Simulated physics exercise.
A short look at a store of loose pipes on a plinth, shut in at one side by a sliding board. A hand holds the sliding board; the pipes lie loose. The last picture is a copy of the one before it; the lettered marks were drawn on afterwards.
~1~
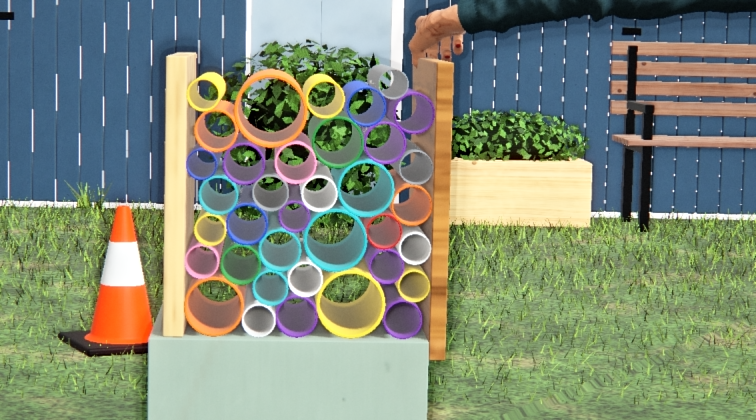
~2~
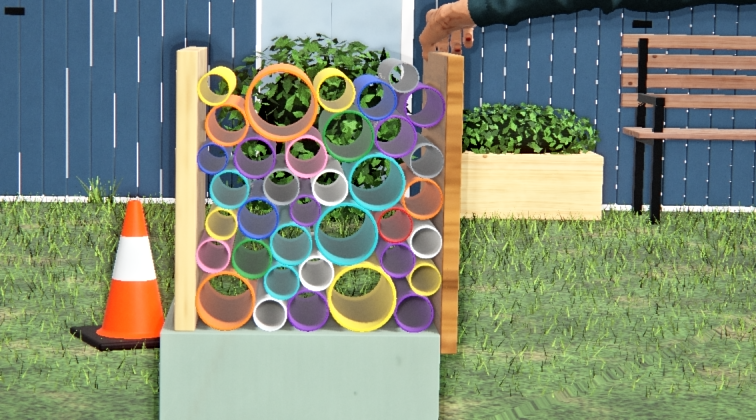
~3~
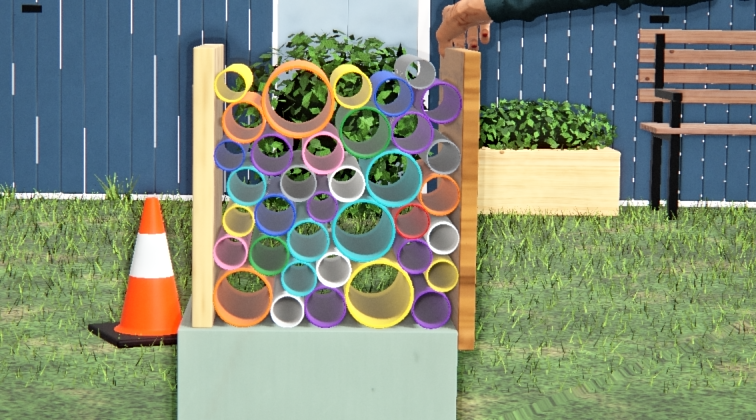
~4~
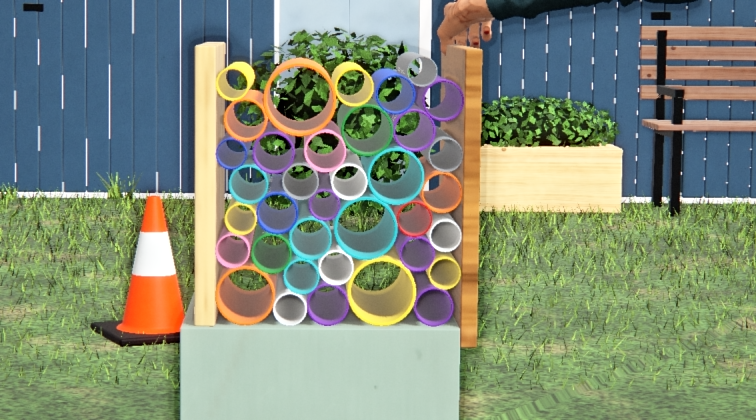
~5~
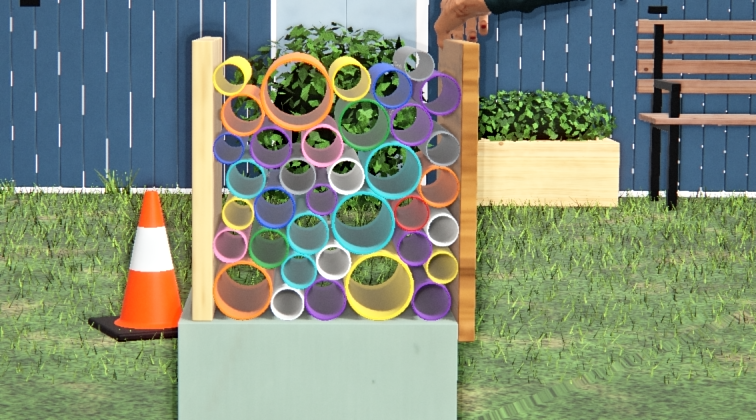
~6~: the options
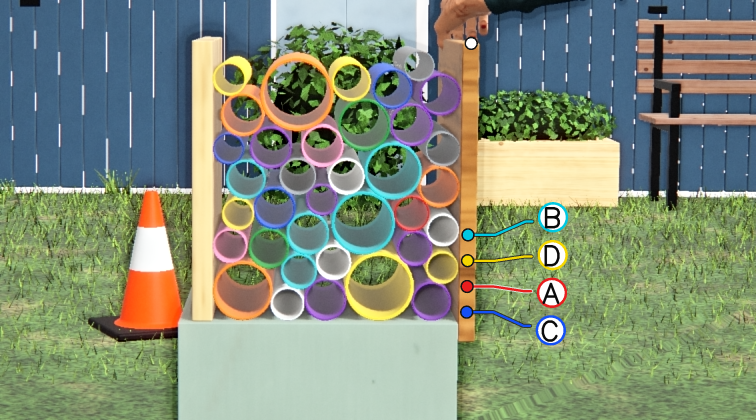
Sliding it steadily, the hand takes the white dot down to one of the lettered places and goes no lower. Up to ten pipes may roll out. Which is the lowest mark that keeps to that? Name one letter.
It can be let down to B.
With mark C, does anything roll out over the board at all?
Yes, at C.
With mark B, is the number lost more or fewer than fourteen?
It loses fewer than fourteen.
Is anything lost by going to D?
Yes.
On the marked copy, A at (467, 286); B at (468, 235); C at (467, 312); D at (468, 261); the white dot at (471, 44).
Following B. Soon after the start, top of the board (460, 129).
Later, top of the board (459, 223).
In the end, top of the board (459, 234), eight out over the board.
As for the rest, A more than ten out over the board; C more than ten out over the board; D more than ten out over the board.
